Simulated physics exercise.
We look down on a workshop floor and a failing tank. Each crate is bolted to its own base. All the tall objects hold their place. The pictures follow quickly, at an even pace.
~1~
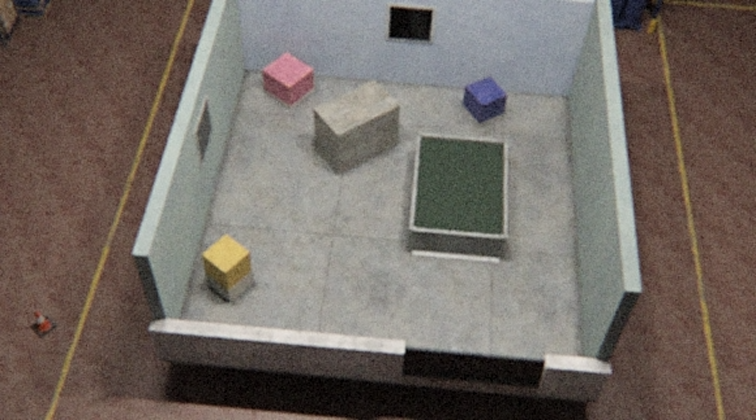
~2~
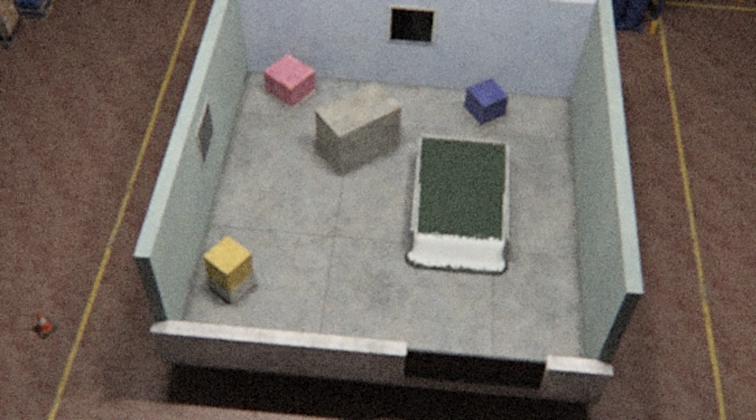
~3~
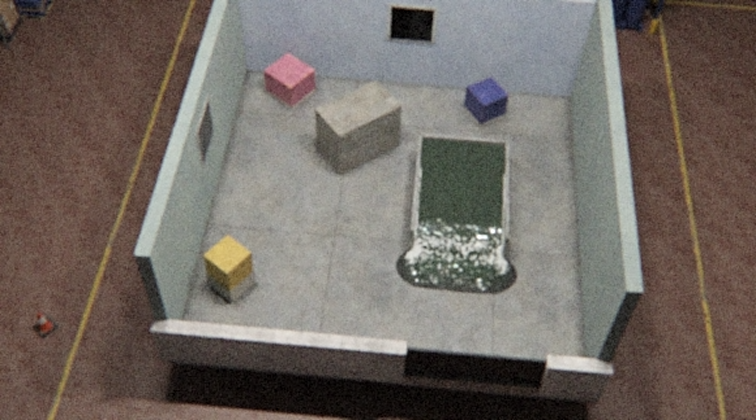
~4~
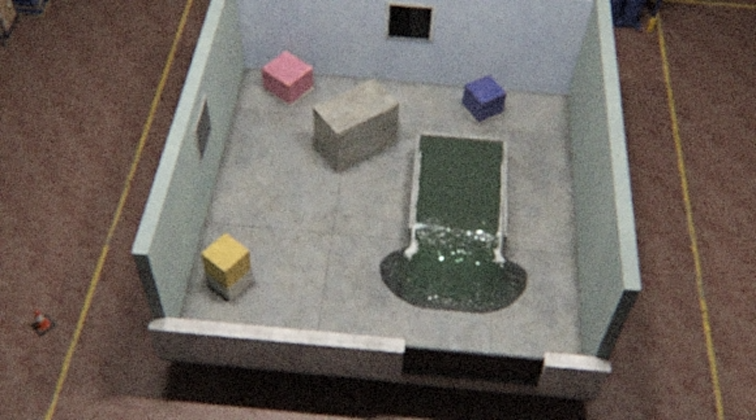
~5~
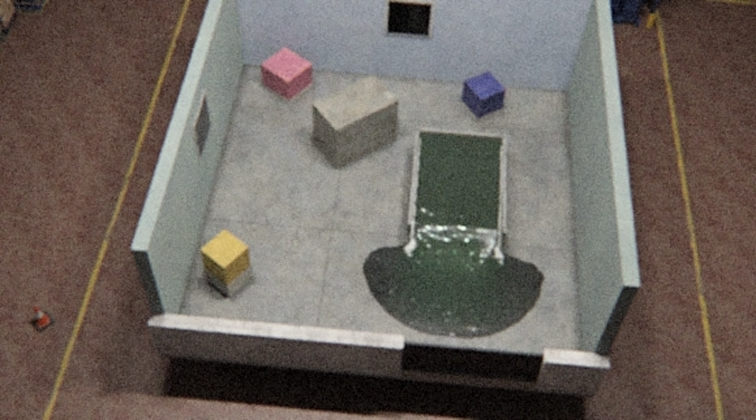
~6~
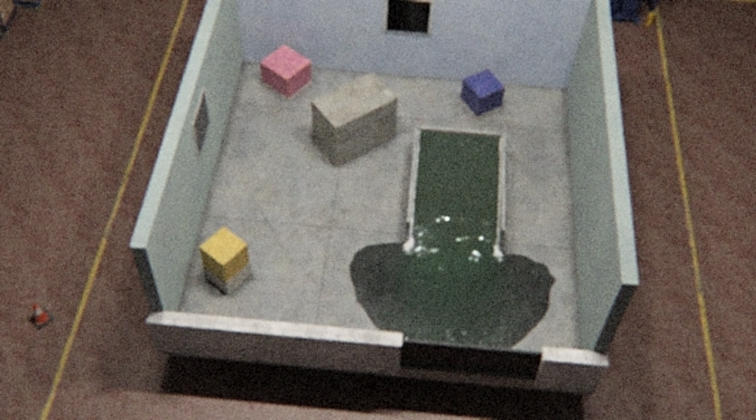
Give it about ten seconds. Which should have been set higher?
In the end: The pink crate is wetted; the blue crate is wetted; the yellow crate escapes dry.
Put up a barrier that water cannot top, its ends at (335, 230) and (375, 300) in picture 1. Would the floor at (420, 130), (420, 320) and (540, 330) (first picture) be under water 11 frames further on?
In that order: Dry, under water, wet.
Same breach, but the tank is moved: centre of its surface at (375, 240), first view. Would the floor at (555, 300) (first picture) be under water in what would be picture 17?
At that place: Flooded.
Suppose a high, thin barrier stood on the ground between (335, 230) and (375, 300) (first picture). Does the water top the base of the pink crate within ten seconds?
One by one: The pink crate gets wet.
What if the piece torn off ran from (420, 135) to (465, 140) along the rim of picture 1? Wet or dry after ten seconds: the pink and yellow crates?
Then: The pink crate is topped, the yellow crate remains dry.
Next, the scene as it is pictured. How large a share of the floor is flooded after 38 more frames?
I make it 75 per cent.
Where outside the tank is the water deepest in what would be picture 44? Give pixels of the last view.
Near (558, 94).
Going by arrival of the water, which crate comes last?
Last comes the crate marked pink.
A moment on, water covers 25 % of the floor; the pink crate not reached, the blue crate not reached, the yellow crate not reached.
Next, water covers 25 % of the floor; the pink crate not reached, the blue crate not reached, the yellow crate not reached.
Then, water covers 40 % of the floor; the pink crate not reached, the blue crate not reached, the yellow crate water round its plinth.
Later, water covers 75 % of the floor; the pink crate water round its plinth, the blue crate water round its plinth, the yellow crate water round its plinth.
In the end, water covers 95 % of the floor; the pink crate was topped, the blue crate was topped, the yellow crate stayed above the water.
